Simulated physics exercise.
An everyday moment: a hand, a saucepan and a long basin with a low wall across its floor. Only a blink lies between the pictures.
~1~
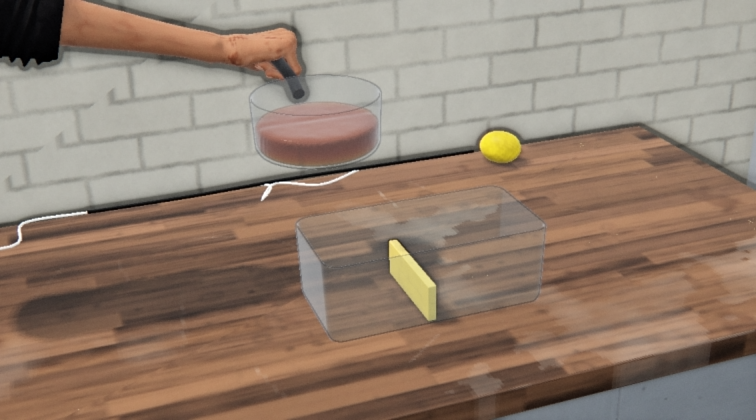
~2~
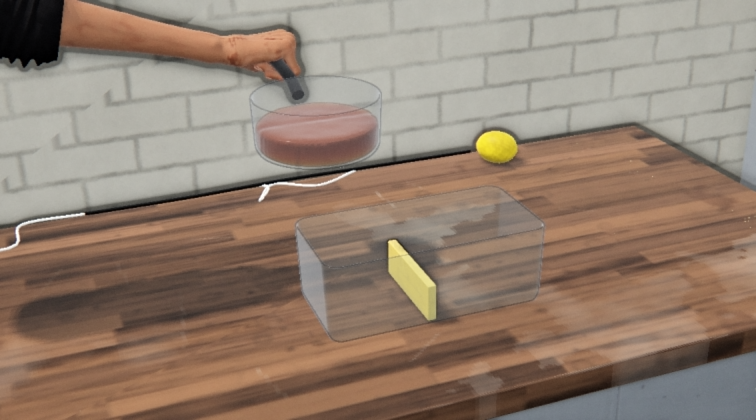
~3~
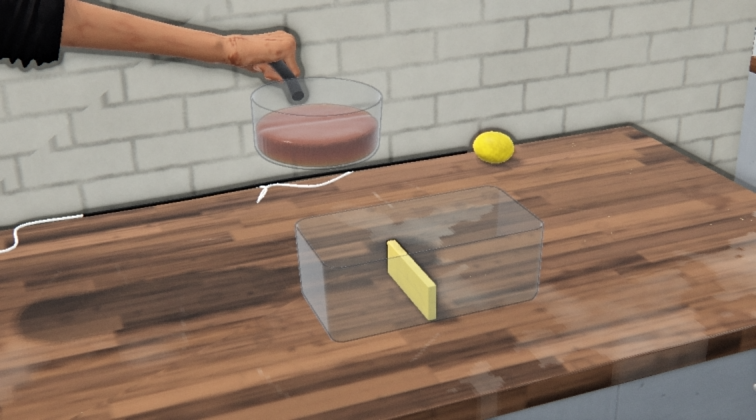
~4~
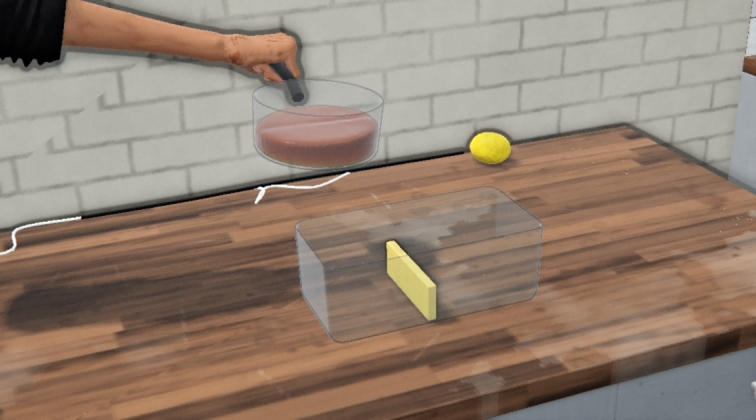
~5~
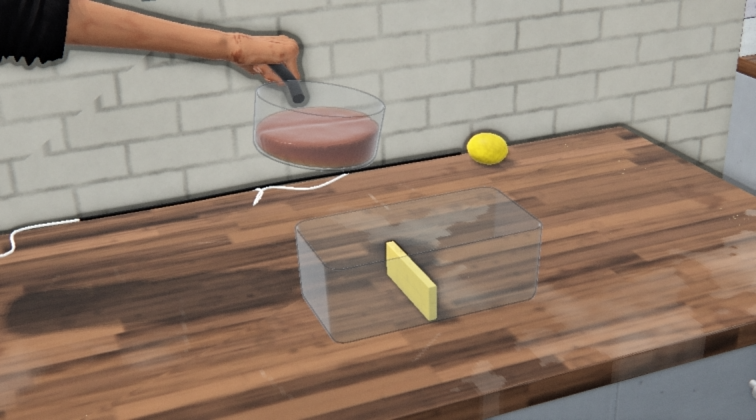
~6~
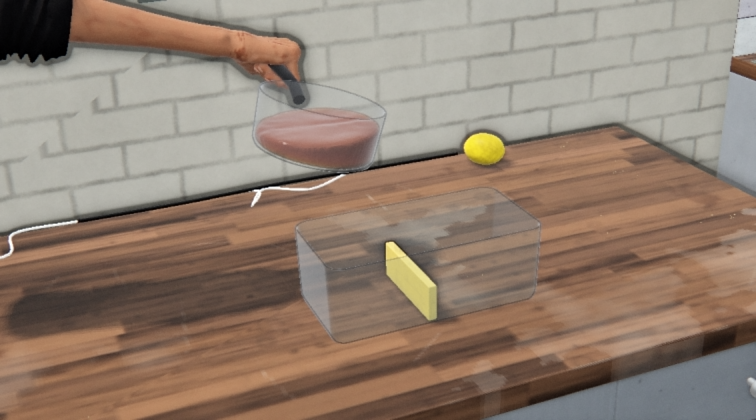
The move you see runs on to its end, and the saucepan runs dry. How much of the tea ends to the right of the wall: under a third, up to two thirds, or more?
It comes to between a third and two thirds.
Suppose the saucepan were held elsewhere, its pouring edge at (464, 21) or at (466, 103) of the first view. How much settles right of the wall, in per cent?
First some 80, then 95 per cent.
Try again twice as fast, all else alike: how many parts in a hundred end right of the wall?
Some 40 per cent.
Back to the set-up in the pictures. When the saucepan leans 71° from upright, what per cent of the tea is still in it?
About 50 per cent.
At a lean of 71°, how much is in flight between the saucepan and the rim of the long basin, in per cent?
It comes to 35 per cent or so.
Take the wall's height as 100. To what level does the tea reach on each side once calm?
Some 30 per cent left and 30 right.
A moment on, the tilt is 71° and 52 per cent is still to pour, 2 is left of the wall and 11 right of it.
Next, the tilt is 106° and 6 per cent is still to pour, 34 is left of the wall and 50 right of it.
Then the tilt is 116° and 0 per cent is still to pour, 48 is left of the wall and 51 right of it.
Later the tilt is 116° and 0 per cent is still to pour, 48 is left of the wall and 51 right of it.
At rest 48 per cent lies left of the wall, 51 right of it and 1 outside.
